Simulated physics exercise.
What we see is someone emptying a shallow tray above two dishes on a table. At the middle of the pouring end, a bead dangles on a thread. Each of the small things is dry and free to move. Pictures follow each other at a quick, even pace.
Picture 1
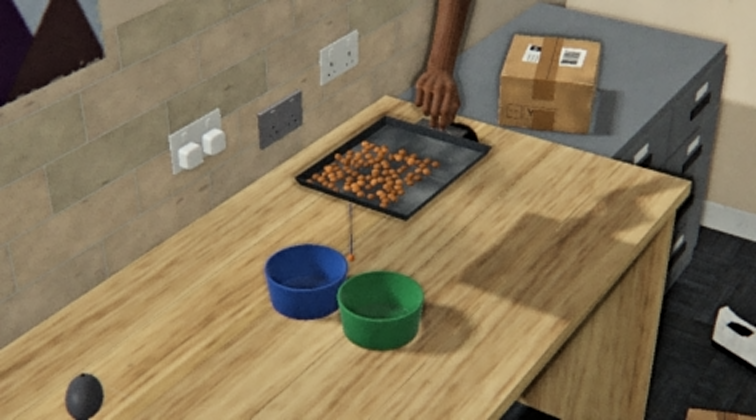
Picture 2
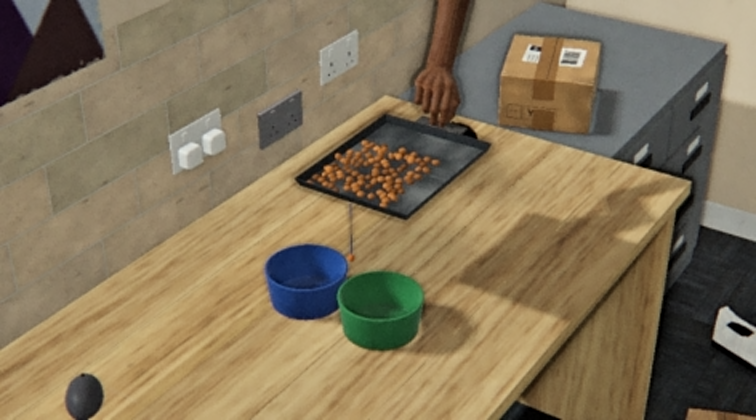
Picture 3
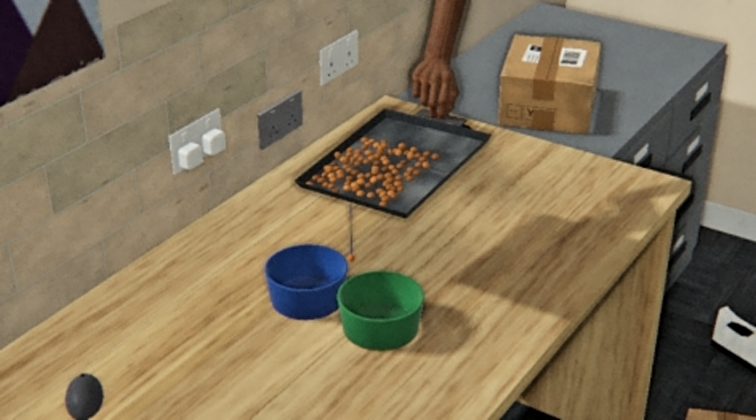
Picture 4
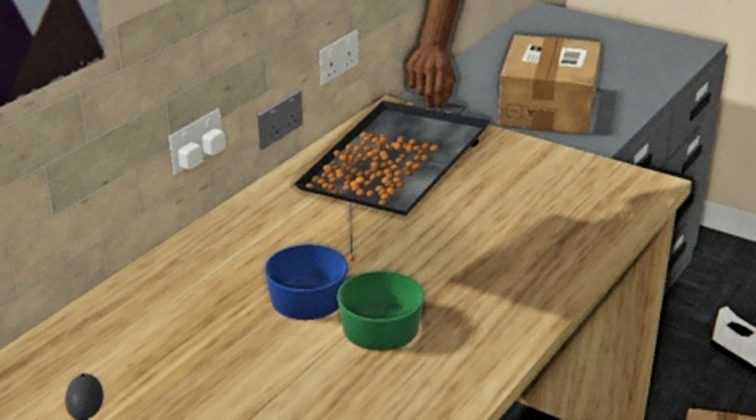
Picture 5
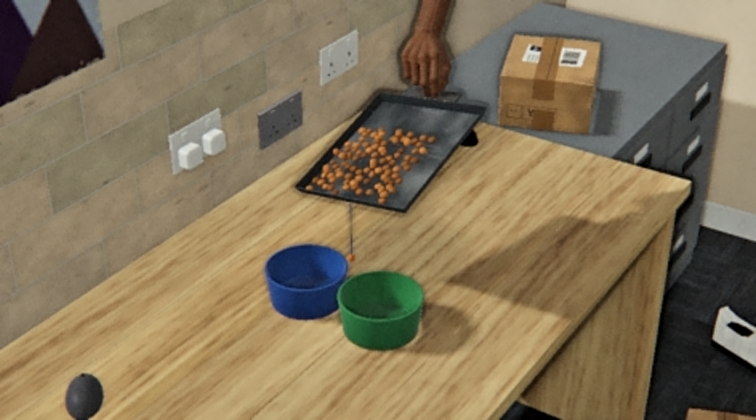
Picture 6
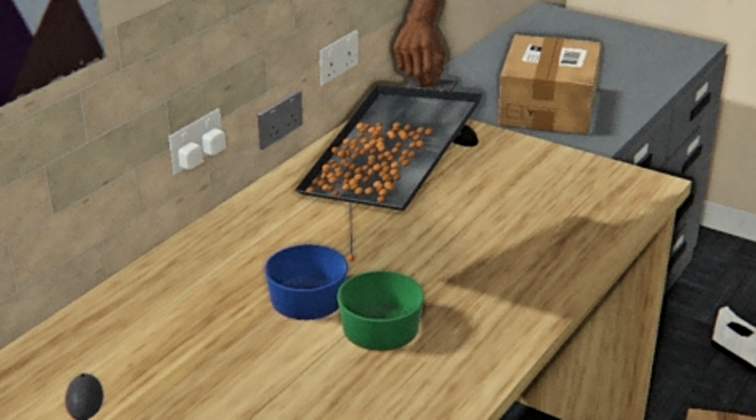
On a pale wooden table against a brick wall, seen from above at an angle, a box rests on grey filing cabinets behind. A hand holds a dark shallow tray of small orange-brown pieces above a blue dish at left and a green one at right, a thread hanging from its near edge. The hand gradually raises the far end, steepening the tray, while the camera stays still.
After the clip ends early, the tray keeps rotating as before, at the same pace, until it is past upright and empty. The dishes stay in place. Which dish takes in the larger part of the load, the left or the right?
The left dish.
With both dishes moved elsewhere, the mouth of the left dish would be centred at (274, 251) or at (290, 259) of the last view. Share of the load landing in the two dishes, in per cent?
First about 80, then 100 per cent.
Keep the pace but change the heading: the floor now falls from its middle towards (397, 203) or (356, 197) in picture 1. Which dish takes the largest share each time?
Try 1: The right-side dish; try 2: The left-side dish.
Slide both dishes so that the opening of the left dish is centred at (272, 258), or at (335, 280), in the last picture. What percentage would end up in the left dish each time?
About 50 and 10 per cent respectively.
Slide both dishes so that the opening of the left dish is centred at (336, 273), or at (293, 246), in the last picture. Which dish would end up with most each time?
On the first go the left-side one comes out on top, and on the second go the left-side one.
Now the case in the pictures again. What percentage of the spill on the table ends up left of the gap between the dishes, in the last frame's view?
I'd guess close to 90 %.
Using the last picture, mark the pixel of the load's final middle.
It settles centred around (303, 285).
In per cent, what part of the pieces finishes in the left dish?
Around 80 in every hundred pieces.
Shortly afterwards, tray tipped steeply; near two thirds on the tray; only a few in the left dish; near a third in the air.
Next, tray tipped past a quarter turn; the bulk in the left dish; near a quarter outside both.
Some moments later, tray tipped past a quarter turn; the bulk in the left dish; near a quarter outside both.
In the end, tray tipped past a quarter turn; none at all in the right dish; the bulk in the left dish; near a quarter outside both.
